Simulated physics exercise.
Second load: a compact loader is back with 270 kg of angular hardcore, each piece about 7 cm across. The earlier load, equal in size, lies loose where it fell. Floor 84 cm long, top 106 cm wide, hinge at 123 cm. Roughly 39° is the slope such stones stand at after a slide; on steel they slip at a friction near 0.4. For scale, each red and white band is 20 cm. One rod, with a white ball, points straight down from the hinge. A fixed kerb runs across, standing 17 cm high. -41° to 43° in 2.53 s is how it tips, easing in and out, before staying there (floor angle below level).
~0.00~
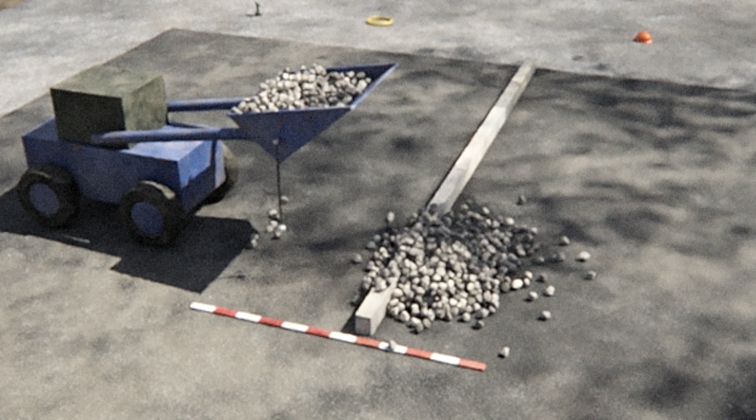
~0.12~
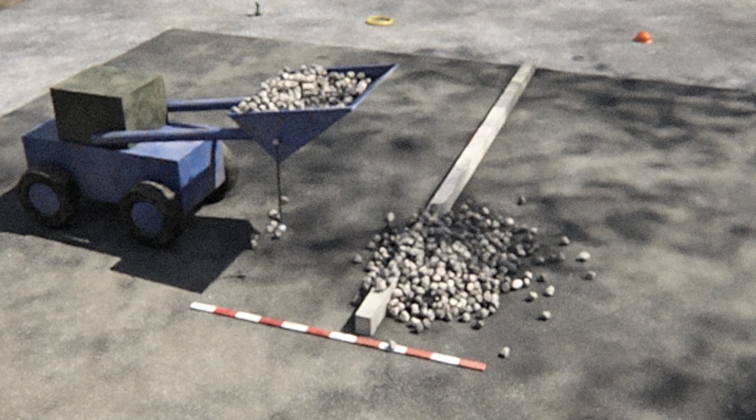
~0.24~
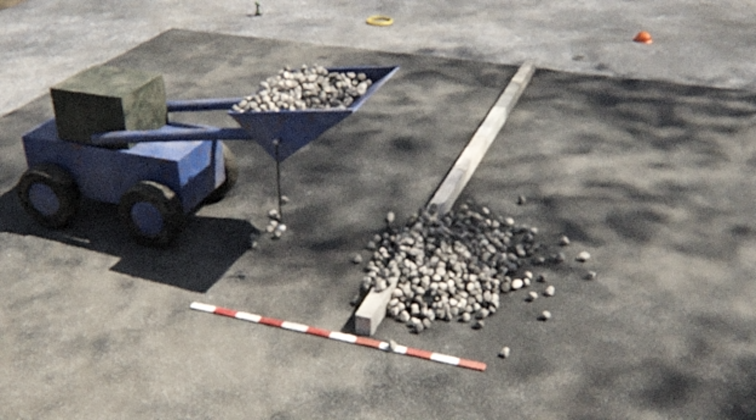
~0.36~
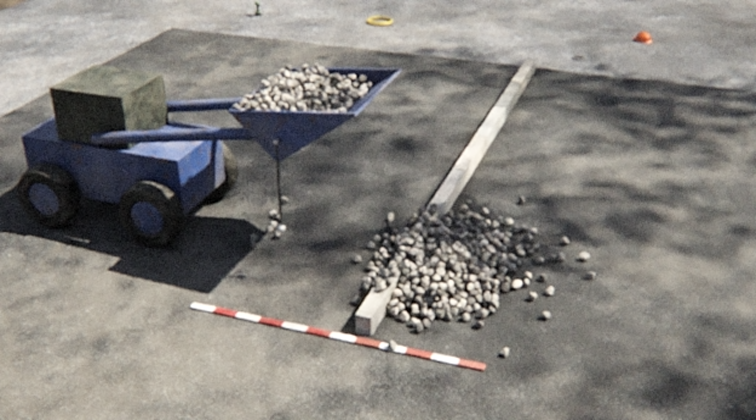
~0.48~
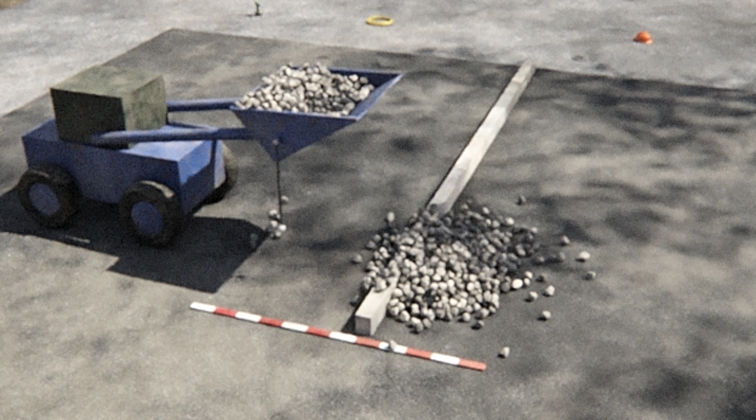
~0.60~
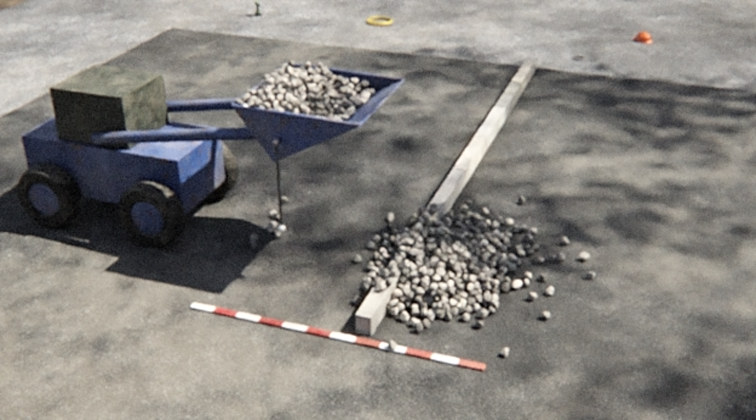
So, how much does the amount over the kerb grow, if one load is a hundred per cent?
It grows by around 6 per cent.
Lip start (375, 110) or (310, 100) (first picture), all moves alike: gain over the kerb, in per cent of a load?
45 %, then 0 %.
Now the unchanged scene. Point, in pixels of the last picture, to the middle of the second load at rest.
Their middle is at about (383, 243).
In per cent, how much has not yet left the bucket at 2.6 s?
It still holds about 10 per cent.
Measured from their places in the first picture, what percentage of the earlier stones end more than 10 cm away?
0 %.
After 1.9 s the floor is at 30°; in per cent of one load, 99 in the bucket, 17 on this side of the kerb, 85 over the kerb; the foremost stones are at (562, 270).
After 2.6 s the floor is at 43°; in per cent of one load, 8 in the bucket, 104 on this side of the kerb, 89 over the kerb; the foremost stones are at (562, 270).
After 3.0 s the floor is at 43°; in per cent of one load, 0 in the bucket, 110 on this side of the kerb, 91 over the kerb; the foremost stones are at (562, 270).
After 5.5 s the floor is at 43°; in per cent of one load, 0 in the bucket, 110 on this side of the kerb, 91 over the kerb; the foremost stones are at (562, 270). Net gain over the kerb, 6.
